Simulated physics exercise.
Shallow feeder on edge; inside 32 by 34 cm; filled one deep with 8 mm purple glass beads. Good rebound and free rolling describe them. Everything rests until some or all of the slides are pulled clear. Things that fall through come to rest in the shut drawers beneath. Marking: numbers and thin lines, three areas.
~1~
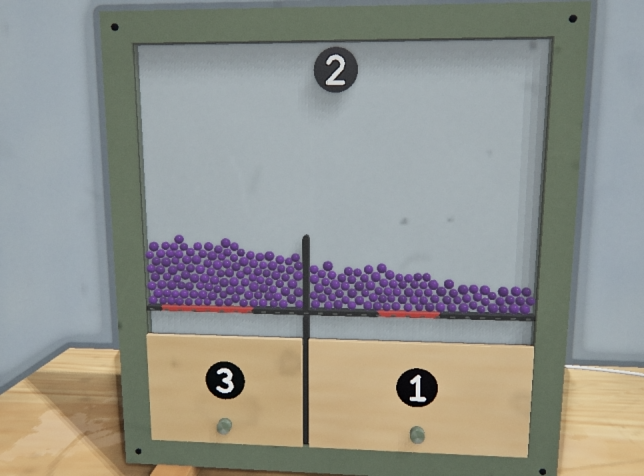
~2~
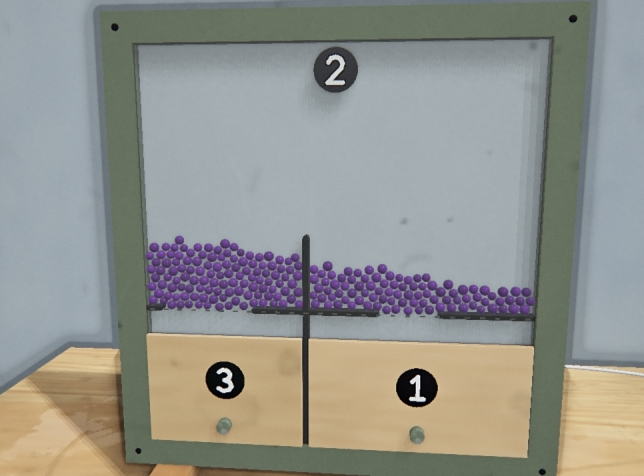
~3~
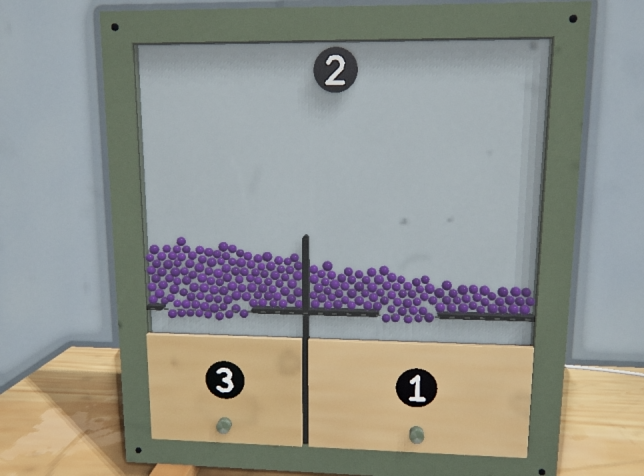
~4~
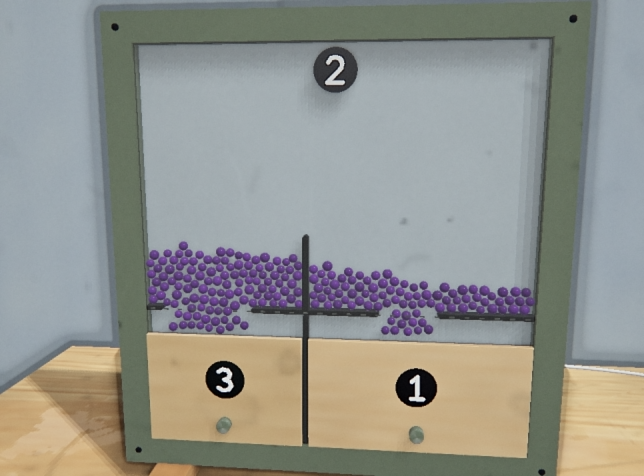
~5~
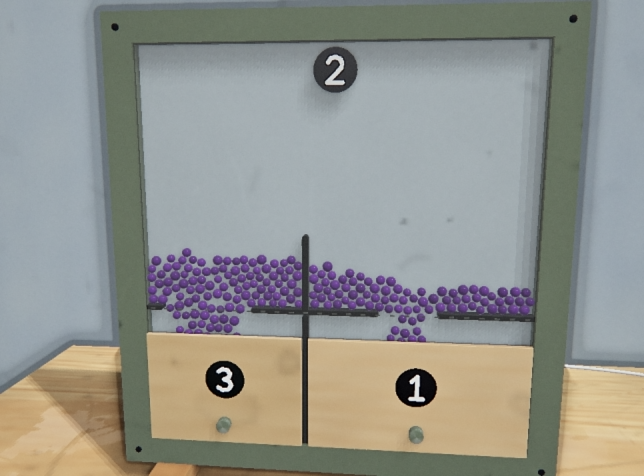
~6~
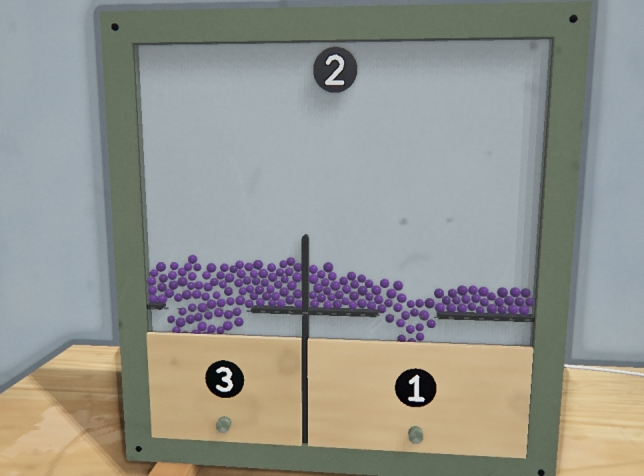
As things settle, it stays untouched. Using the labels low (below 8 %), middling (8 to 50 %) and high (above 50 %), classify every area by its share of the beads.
Drawer 1 is middling; store 2 is middling; drawer 3 is high.
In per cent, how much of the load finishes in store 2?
Around 15 %.
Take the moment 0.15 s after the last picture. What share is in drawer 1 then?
Roughly 20 %.
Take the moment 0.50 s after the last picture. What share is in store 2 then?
About 20 per cent.
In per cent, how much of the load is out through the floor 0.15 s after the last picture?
About 65 %.
Then, 0.15 s after the last picture, 65 % are out; no. 1, 20 %, no. 2, 35 %, no. 3, 45 %.
Then, 0.50 s after the last picture, 80 % are out; no. 1, 25 %, no. 2, 20 %, no. 3, 50 %.
Then, 1.20 s after the last picture, 85 % are out; no. 1, 30 %, no. 2, 15 %, no. 3, 55 %.
At rest 1.8 s after the last picture, 85 % are out; no. 1, 35 %, no. 2, 15 %, no. 3, 55 %.
